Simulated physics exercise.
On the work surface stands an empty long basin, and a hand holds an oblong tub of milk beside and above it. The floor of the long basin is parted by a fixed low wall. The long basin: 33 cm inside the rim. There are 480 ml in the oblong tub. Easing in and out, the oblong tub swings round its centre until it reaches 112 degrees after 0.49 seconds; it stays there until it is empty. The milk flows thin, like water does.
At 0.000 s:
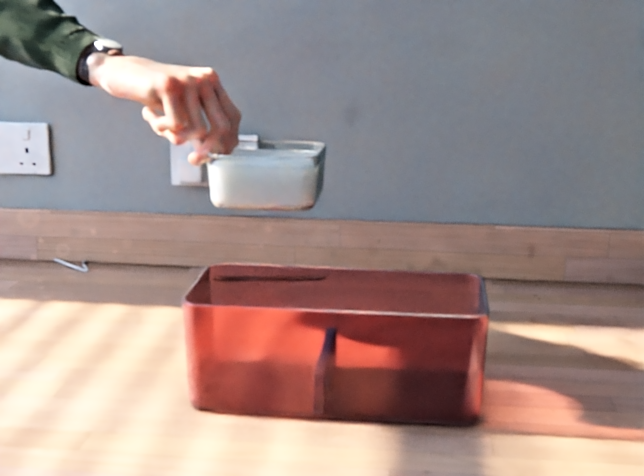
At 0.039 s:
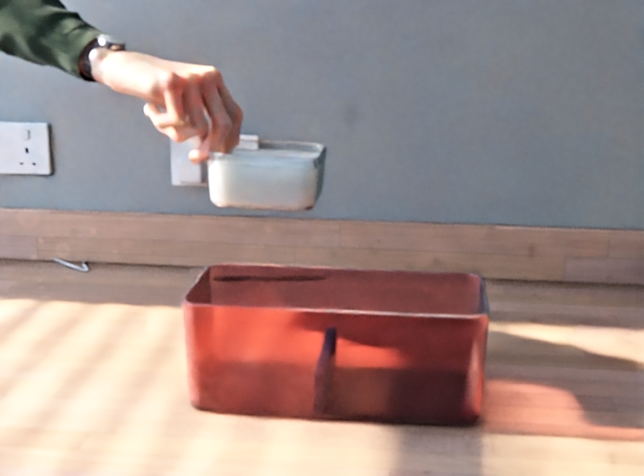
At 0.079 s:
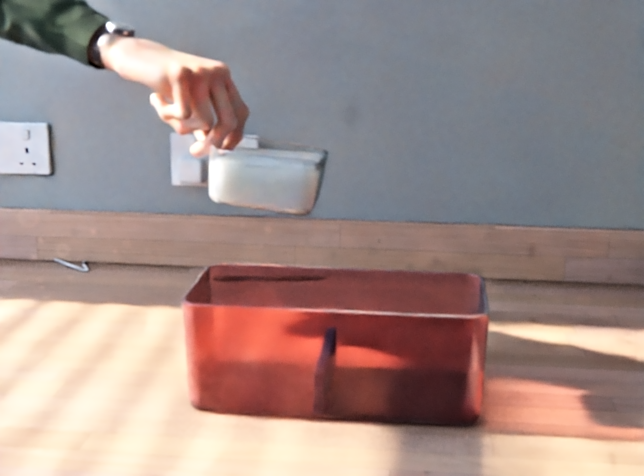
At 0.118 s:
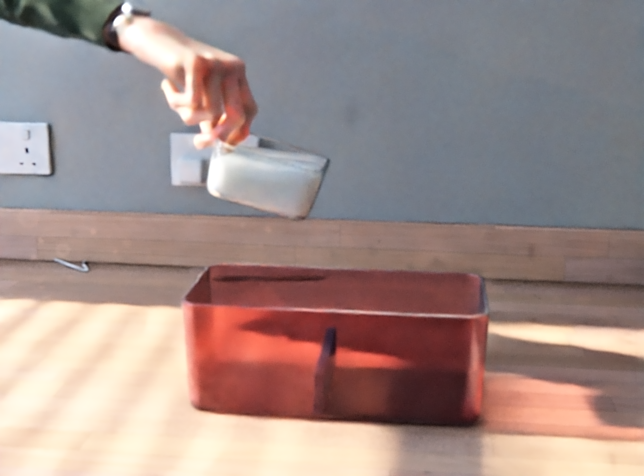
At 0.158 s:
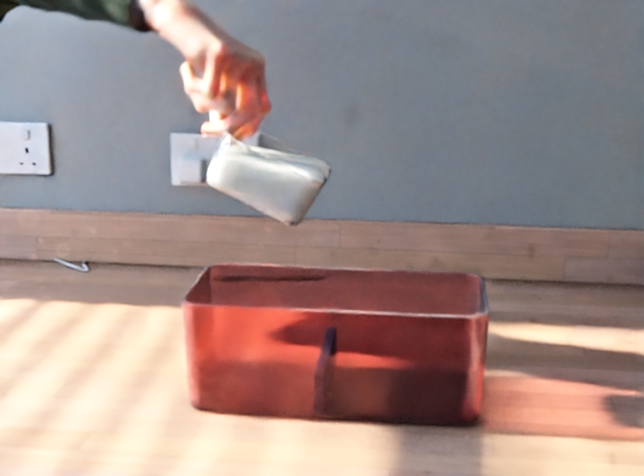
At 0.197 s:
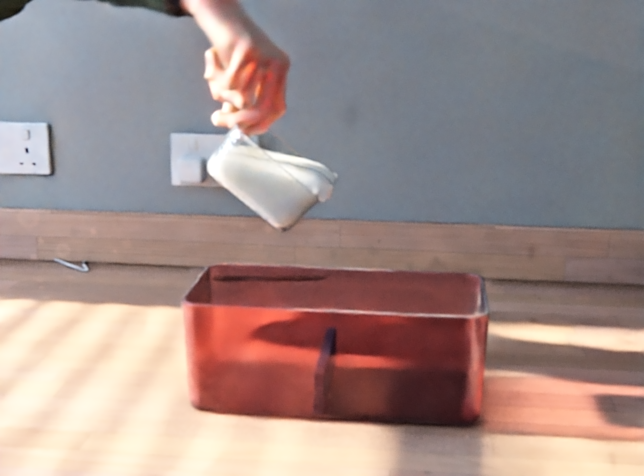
A hand tilts a tub of milk rightward above a long red basin, starting to pour.
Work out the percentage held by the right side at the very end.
I would put it at 86 per cent.
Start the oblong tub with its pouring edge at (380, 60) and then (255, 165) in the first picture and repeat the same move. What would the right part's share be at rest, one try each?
The first try gives 80 percent and the second 5 percent.
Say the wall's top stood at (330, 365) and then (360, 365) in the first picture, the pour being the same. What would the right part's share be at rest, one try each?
80 per cent first, 50 per cent second.
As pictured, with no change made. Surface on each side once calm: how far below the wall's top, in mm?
The left side gives some 46 mm, the right side some 32 mm.
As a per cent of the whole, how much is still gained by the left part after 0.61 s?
Near 3 percent, more or less.
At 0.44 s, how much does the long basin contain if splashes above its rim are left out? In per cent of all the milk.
I reckon close to 56 percent of it.
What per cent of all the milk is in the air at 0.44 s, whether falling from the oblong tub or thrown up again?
Close to 34 in a hundred.
By 0.44 s the tilt is 109° and 9 per cent is still to pour, 1 is left of the wall and 56 right of it.
By 0.61 s the tilt is 112° and 0 per cent is still to pour, 10 is left of the wall and 87 right of it.
By 0.79 s the tilt is 112° and 0 per cent is still to pour, 13 is left of the wall and 86 right of it.
By 0.99 s the tilt is 112° and 0 per cent is still to pour, 13 is left of the wall and 86 right of it.
At rest 13 per cent lies left of the wall, 86 right of it and 1 outside.
